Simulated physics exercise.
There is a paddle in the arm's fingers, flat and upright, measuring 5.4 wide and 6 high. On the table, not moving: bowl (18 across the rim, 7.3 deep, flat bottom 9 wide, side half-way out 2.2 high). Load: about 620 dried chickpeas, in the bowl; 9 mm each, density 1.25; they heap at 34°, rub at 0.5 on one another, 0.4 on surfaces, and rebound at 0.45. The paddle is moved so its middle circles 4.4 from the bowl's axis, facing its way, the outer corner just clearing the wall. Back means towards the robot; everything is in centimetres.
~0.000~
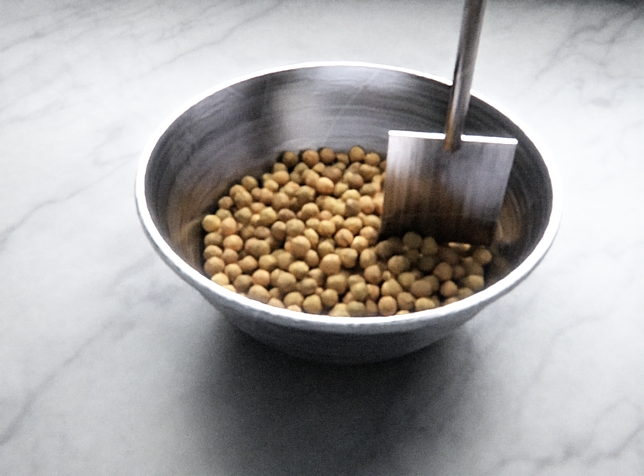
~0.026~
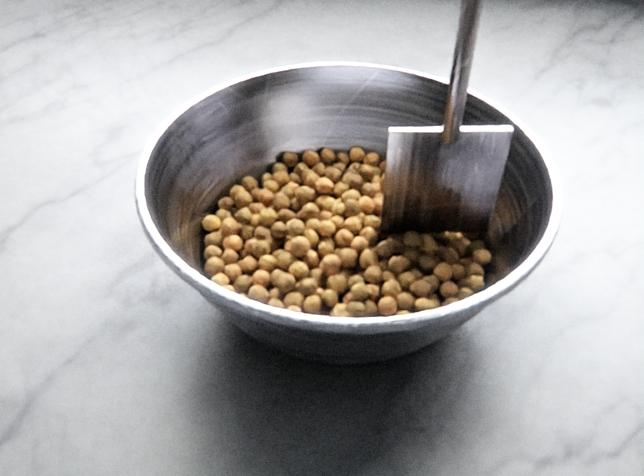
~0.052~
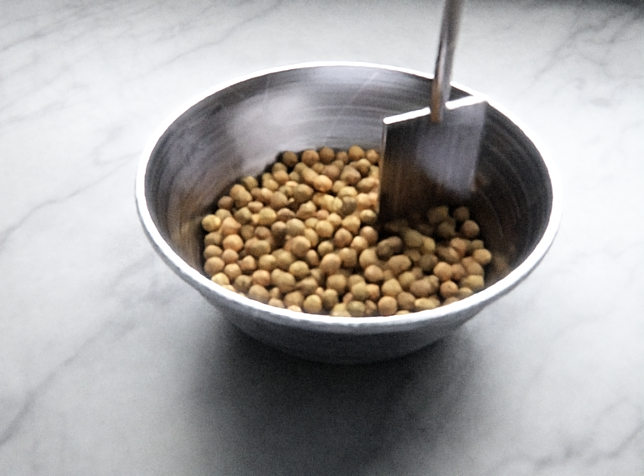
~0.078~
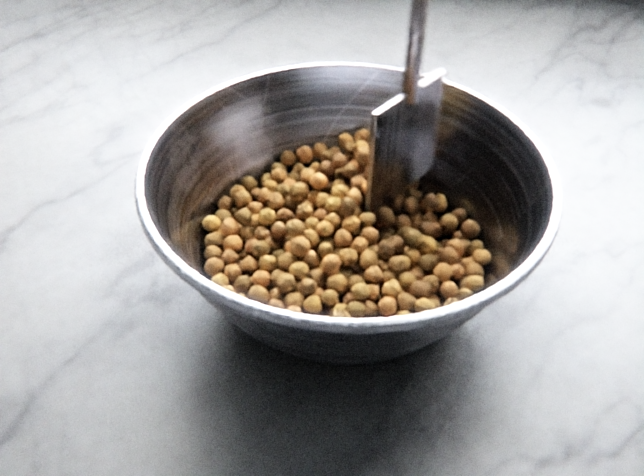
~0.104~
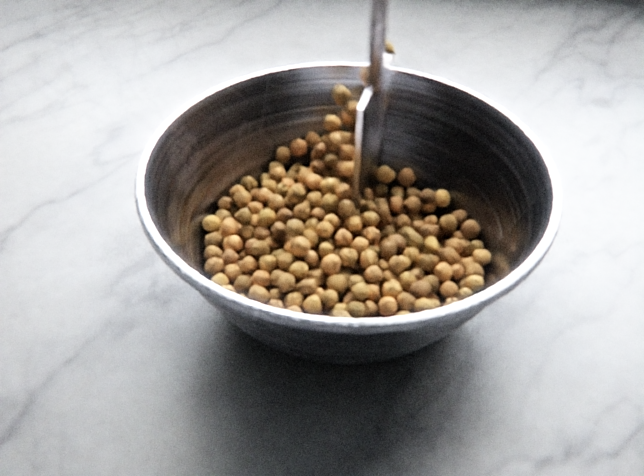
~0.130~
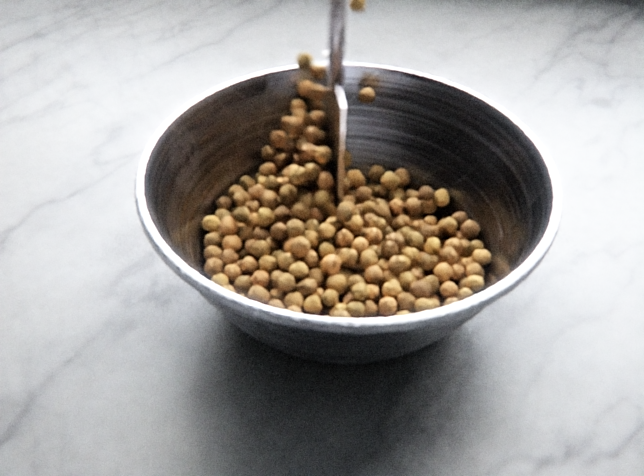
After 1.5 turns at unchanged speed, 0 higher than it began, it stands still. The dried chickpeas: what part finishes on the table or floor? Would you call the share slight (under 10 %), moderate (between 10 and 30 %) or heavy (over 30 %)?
I would call it moderate.
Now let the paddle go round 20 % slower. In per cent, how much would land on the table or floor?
10 %.
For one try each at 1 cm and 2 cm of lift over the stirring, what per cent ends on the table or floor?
Estimates: 5 % and 0 %.
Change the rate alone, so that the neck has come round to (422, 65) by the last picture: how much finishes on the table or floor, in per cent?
It works out to roughly 0 percent.
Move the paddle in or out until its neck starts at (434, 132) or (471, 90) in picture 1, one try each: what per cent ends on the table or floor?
25 and 0 per cent.
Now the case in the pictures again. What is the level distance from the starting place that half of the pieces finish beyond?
I'd put it at roughly 2 centimetres.
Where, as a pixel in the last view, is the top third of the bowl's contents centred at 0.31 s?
Around pixel (369, 288).
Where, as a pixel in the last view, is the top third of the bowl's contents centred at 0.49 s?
Close to pixel (354, 173).
By 0.31 s, 270° round, highest piece 11 above the table; 600 in the bowl, 6 on the table or floor, 16 in flight or on the tool.
By 0.49 s, 78° round, highest piece 9 above the table; 554 in the bowl, 37 on the table or floor, 31 in flight or on the tool.
By 0.78 s, 180° round, highest piece 6 above the table; 525 in the bowl, 97 on the table or floor.
By 1.48 s, 180° round, highest piece 6 above the table; 525 in the bowl, 97 on the table or floor.
Final count, 525 in the bowl, 97 on the table or floor. That is 16 % on the table or floor.
